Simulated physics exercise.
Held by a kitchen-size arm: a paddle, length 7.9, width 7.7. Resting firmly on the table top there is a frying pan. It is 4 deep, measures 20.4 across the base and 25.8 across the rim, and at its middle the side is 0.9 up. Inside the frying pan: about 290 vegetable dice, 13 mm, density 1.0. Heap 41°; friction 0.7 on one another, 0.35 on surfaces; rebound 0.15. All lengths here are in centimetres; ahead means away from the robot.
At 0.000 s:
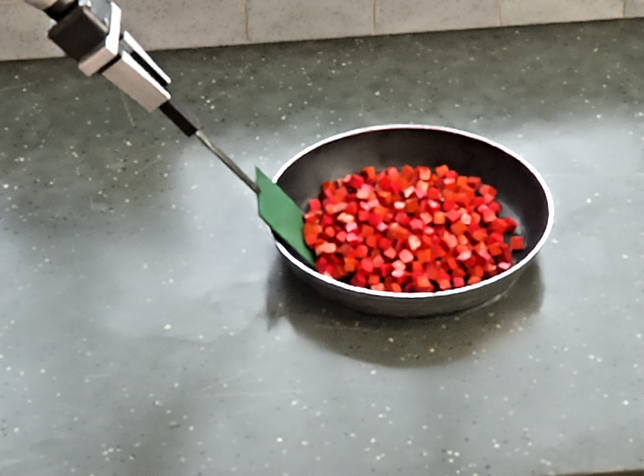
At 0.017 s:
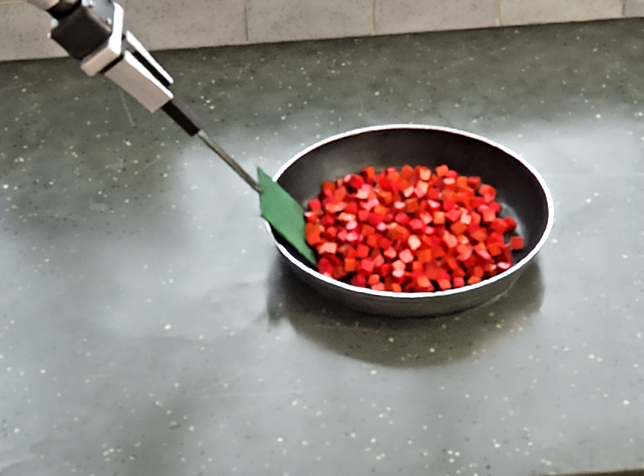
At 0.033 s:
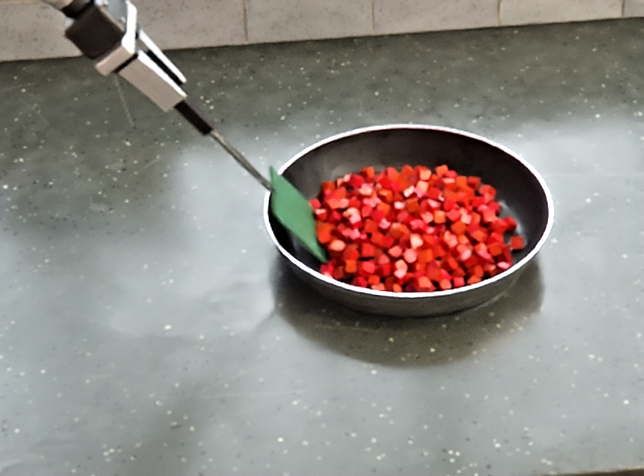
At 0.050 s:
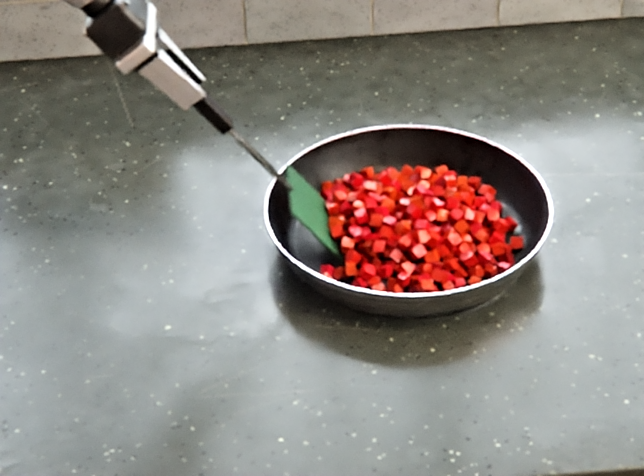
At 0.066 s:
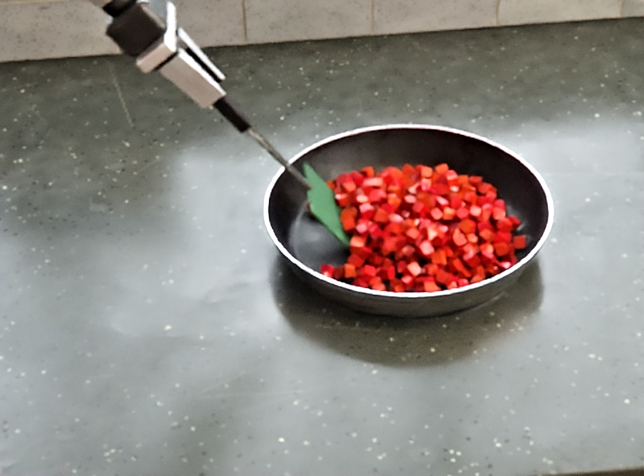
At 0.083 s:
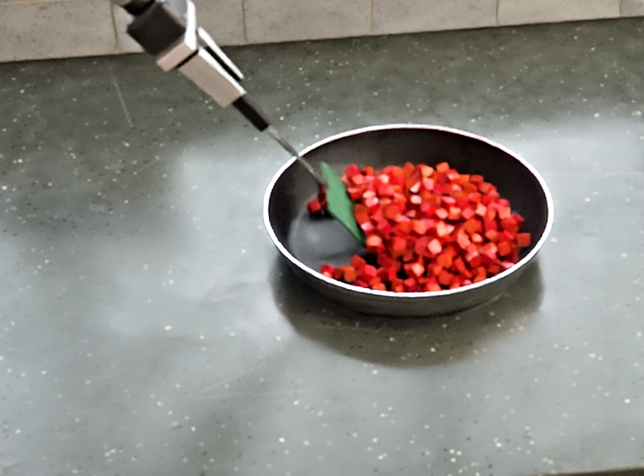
To begin with, a robot arm holds a green paddle at the left edge of a dark frying pan filled with red vegetable dice on a gray speckled table top. The paddle then moves right through the pan, pushing some dice slightly rightward and exposing bare pan behind it.
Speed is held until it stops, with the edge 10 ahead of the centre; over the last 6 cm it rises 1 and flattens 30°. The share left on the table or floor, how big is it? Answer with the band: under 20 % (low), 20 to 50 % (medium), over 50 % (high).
Low, under 20 %.
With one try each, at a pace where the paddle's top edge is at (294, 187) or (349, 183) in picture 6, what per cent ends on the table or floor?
Near 10 per cent in the first try and near 20 per cent in the second.
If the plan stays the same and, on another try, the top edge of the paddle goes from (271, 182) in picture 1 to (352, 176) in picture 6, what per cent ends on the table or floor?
I'd put it at roughly 25 per cent.
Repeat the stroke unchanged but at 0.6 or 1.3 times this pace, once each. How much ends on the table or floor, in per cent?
Estimates, in order: 5 % and 20 %.
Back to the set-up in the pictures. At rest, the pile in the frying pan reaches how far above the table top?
Peak at rest, approximately 6.0 centimetres.
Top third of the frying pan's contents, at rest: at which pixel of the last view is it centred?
Approximately at pixel (506, 197).
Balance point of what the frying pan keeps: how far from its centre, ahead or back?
The kept load is shifted forward by about 5.0 cm.
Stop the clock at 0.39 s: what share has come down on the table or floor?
Roughly 10 per cent.
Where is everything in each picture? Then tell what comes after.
The first frame shows the paddle top edge at (257, 190), sloping 54°; upper third of the load around (412, 220), from x 310 to 515, top at y 170; 292 in the frying pan.
The second frame shows the paddle top edge at (259, 190), sloping 54°; upper third of the load around (412, 220), from x 310 to 515, top at y 170.
The third frame shows the paddle top edge at (272, 189), sloping 54°; upper third of the load around (405, 219), from x 315 to 515, top at y 170.
The fourth frame shows the paddle top edge at (289, 188), sloping 54°; upper third of the load around (407, 217), from x 315 to 515, top at y 170.
The fifth frame shows the paddle top edge at (307, 186), sloping 54°; upper third of the load around (410, 215), from x 315 to 520, top at y 170.
The sixth frame shows the paddle top edge at (325, 185), sloping 54°; upper third of the load around (413, 213), from x 315 to 525, top at y 170; 292 in the frying pan.
After 0.13 s, sloping 54°, highest piece 6 above the table; 292 in the frying pan.
After 0.17 s, sloping 45°, highest piece 7 above the table; 292 in the frying pan.
After 0.39 s, sloping 24°, highest piece 6 above the table; 256 in the frying pan, 33 on the table or floor, 3 on the blade or in flight.
After 1.44 s, sloping 24°, highest piece 6 above the table; 254 in the frying pan, 38 on the table or floor.
In the end, 254 in the frying pan, 38 on the table or floor. That is 13 % on the table or floor.
